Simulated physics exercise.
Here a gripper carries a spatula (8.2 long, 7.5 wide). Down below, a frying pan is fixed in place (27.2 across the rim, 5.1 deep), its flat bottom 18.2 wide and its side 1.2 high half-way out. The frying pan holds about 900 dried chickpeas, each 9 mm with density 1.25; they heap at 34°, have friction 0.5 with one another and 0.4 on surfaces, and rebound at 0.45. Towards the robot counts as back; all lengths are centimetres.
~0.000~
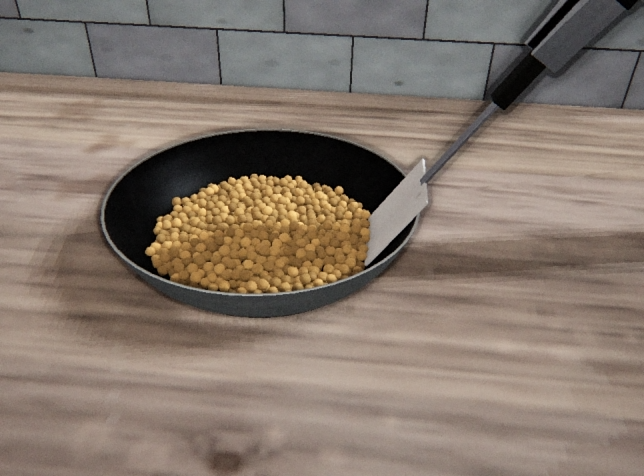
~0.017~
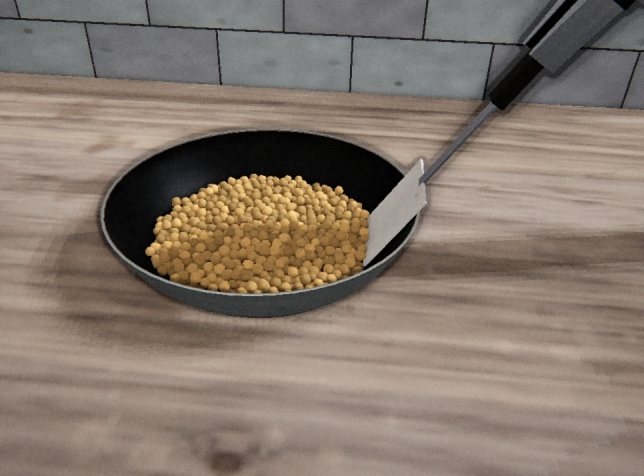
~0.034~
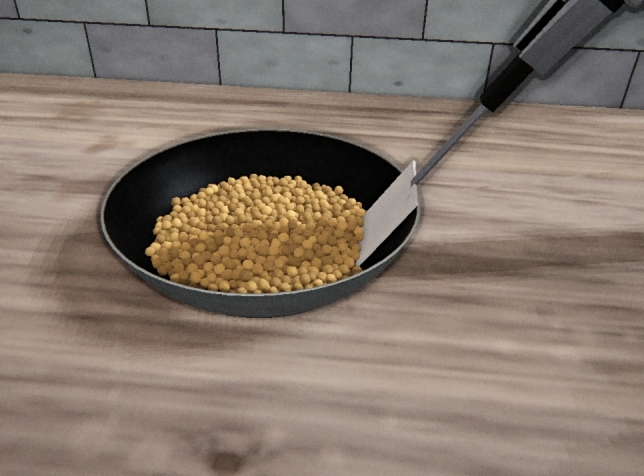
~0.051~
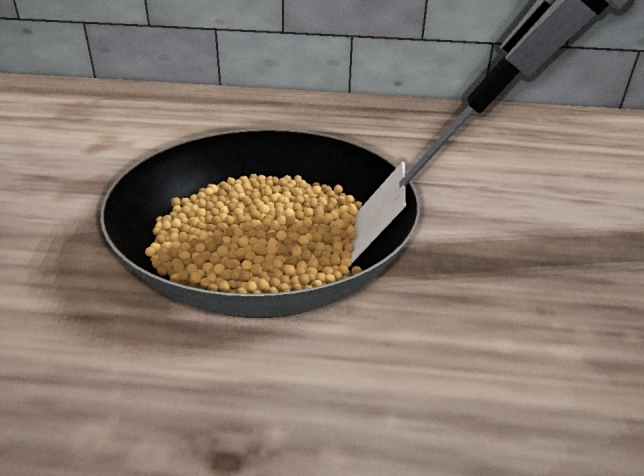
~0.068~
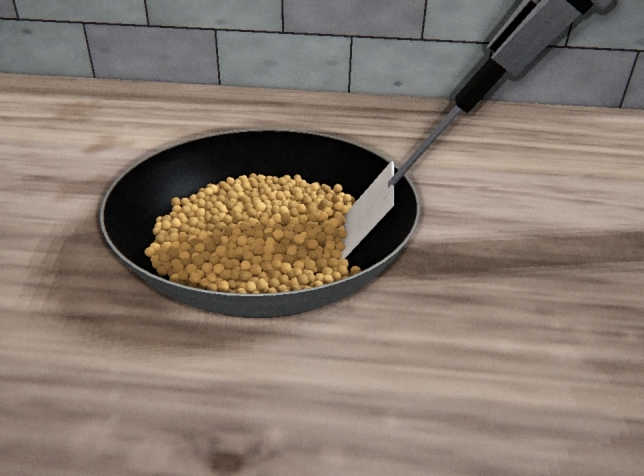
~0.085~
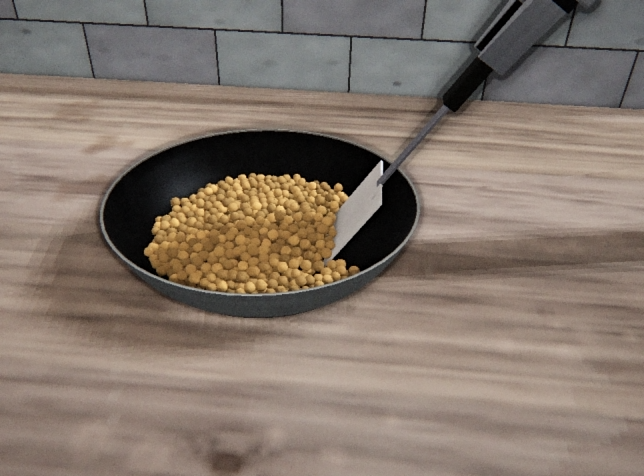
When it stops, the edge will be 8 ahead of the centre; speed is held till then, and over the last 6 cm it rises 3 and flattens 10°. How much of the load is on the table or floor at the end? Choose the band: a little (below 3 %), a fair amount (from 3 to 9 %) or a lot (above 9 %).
It is a little, below 3 %.
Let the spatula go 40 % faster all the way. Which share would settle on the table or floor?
Estimate: Near 5 %.
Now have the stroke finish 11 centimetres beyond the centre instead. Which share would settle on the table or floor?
Roughly 20 %.
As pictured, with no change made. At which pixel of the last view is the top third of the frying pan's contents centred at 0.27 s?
It is centred at roughly (194, 210).
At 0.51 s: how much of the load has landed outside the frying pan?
It comes to some 0 in a hundred.
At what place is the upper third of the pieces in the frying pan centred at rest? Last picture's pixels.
I'd put it close to (167, 211).
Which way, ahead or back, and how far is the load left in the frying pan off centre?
4.0 cm ahead.
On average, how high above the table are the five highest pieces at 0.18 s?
They are near 4 cm up.
After 0.18 s, sloping 57°, highest piece 4 above the table; 900 in the frying pan.
After 0.27 s, sloping 53°, highest piece 5 above the table; 900 in the frying pan.
After 0.51 s, sloping 47°, highest piece 5 above the table; 898 in the frying pan, 2 on the table or floor.
After 1.56 s, sloping 47°, highest piece 5 above the table; 898 in the frying pan, 2 on the table or floor.
In the end, 898 in the frying pan, 2 on the table or floor. That is 0 % on the table or floor.
